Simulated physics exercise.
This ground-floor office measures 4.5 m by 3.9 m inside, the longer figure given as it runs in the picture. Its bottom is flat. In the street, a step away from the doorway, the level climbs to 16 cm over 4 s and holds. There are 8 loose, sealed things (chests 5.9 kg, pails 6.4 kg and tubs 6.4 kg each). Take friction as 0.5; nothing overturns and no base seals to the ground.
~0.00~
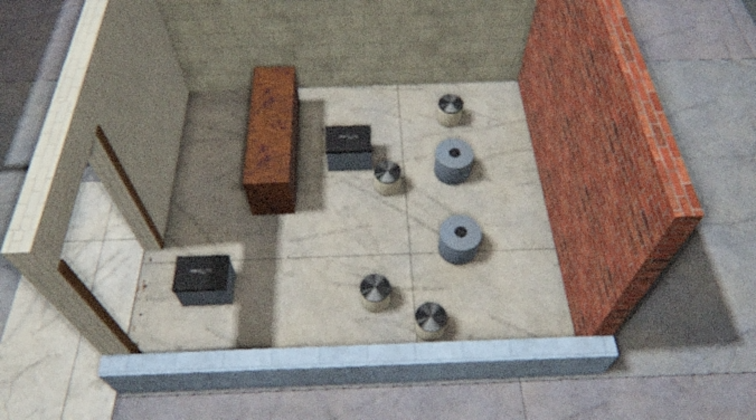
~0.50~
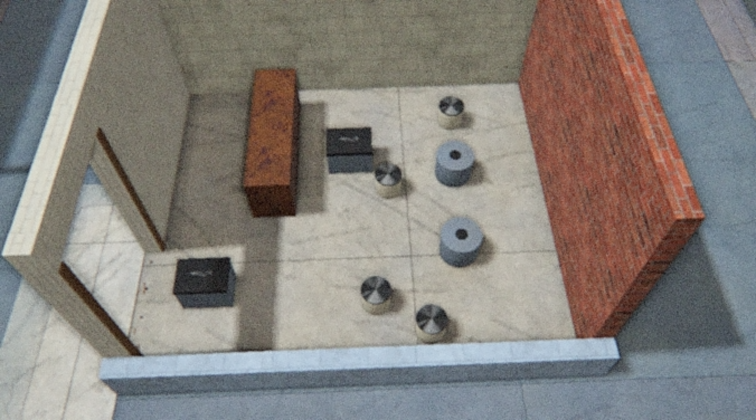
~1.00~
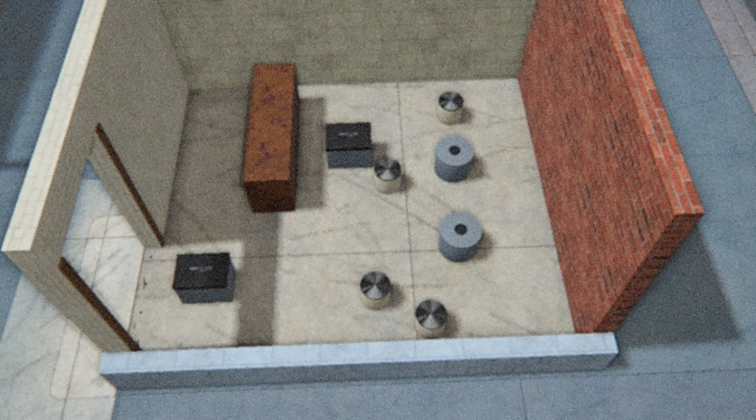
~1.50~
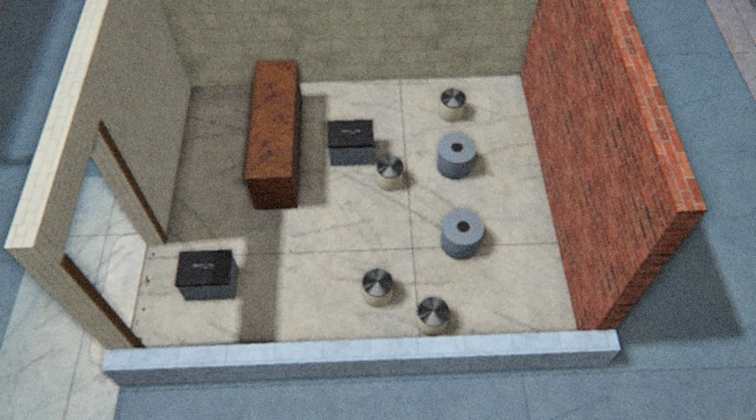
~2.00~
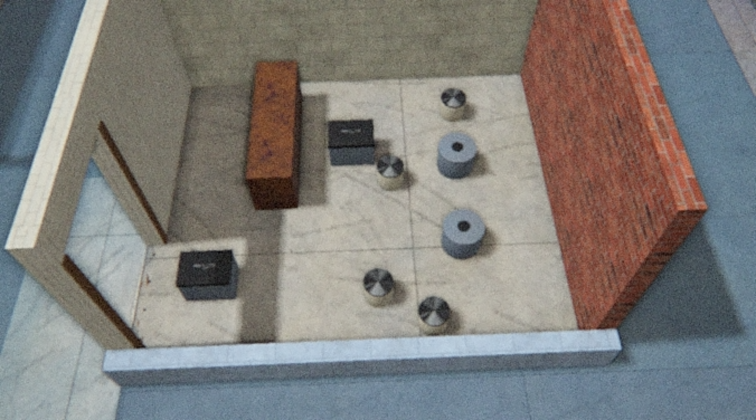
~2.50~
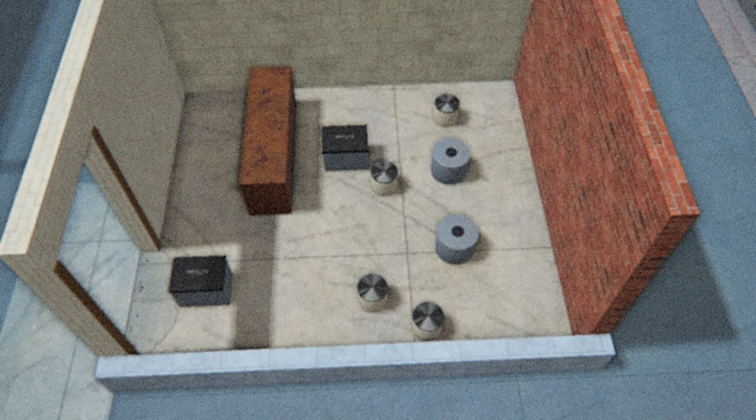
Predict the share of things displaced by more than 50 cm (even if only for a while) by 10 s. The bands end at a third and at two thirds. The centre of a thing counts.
Share: From one to two thirds.
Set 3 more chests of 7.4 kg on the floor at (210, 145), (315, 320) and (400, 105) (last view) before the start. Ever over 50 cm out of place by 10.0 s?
In that order: Less, more, less.
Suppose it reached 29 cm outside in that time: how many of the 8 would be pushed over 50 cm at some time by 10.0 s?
In that case 8 of them.
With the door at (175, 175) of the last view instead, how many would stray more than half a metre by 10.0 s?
Then 1.
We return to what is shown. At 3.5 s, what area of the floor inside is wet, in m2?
About 1.5 m2.
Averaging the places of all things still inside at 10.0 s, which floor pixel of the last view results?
Near (448, 180).
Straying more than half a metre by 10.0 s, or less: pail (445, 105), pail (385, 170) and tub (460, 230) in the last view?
In that order: Less, under, over.
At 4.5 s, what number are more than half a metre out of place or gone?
1 of them.
After 3.5 s 0 of 8 are over 50 cm from their spots; 0 afloat.
After 4.5 s 1 of 8 are over 50 cm from their spots; 0 afloat.
After 7.0 s 2 of 8 are over 50 cm from their spots; 1 afloat.
After 10.0 s 4 of 8 are over 50 cm from their spots, and 4 have been at some point; 4 afloat.
